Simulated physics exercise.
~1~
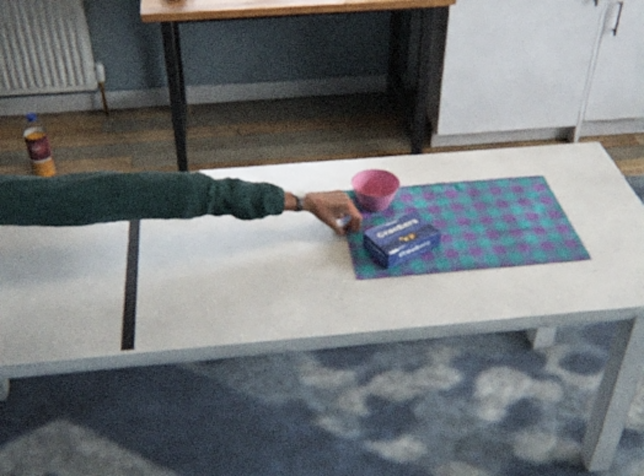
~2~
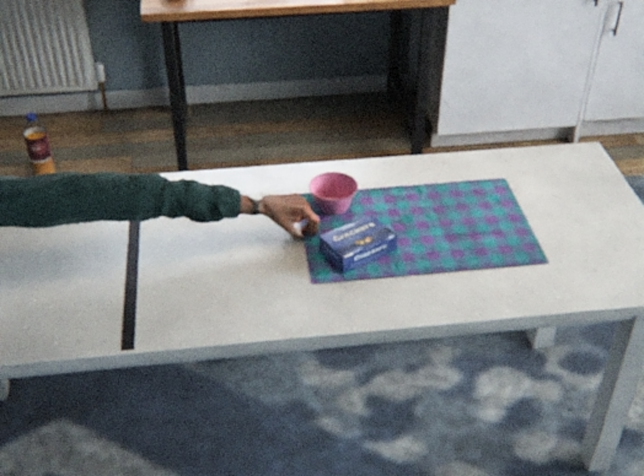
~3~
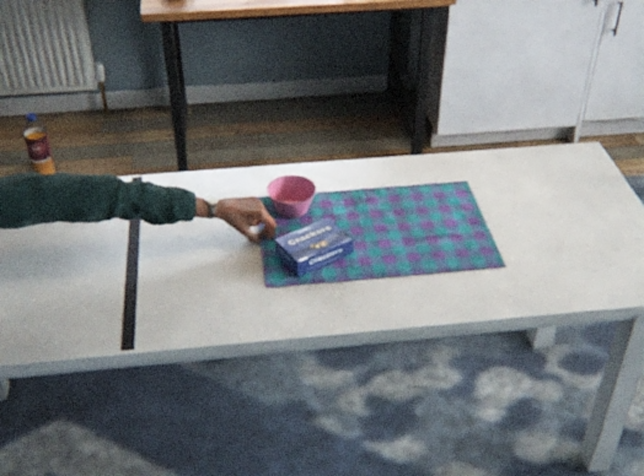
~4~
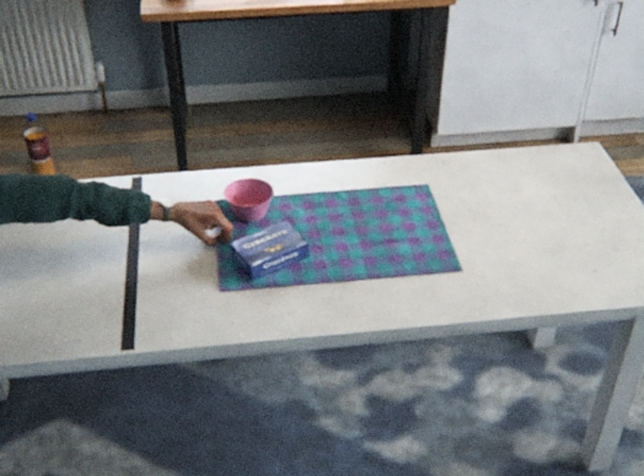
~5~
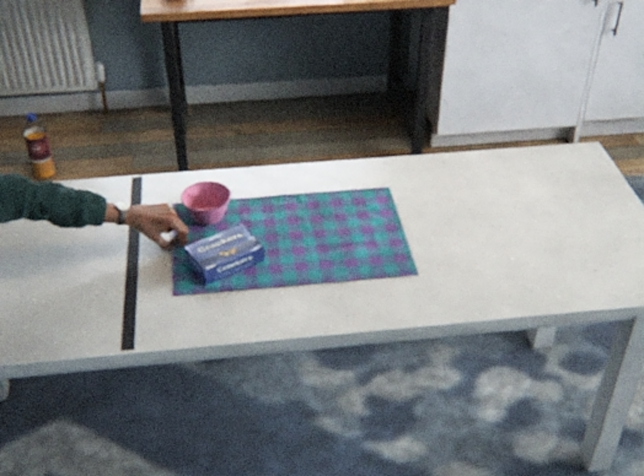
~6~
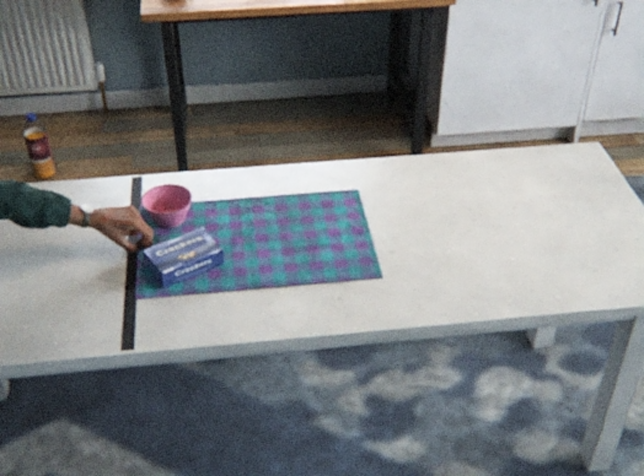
A hand pulls a checked cloth carrying a blue packet and pink bowl left to dark tape.
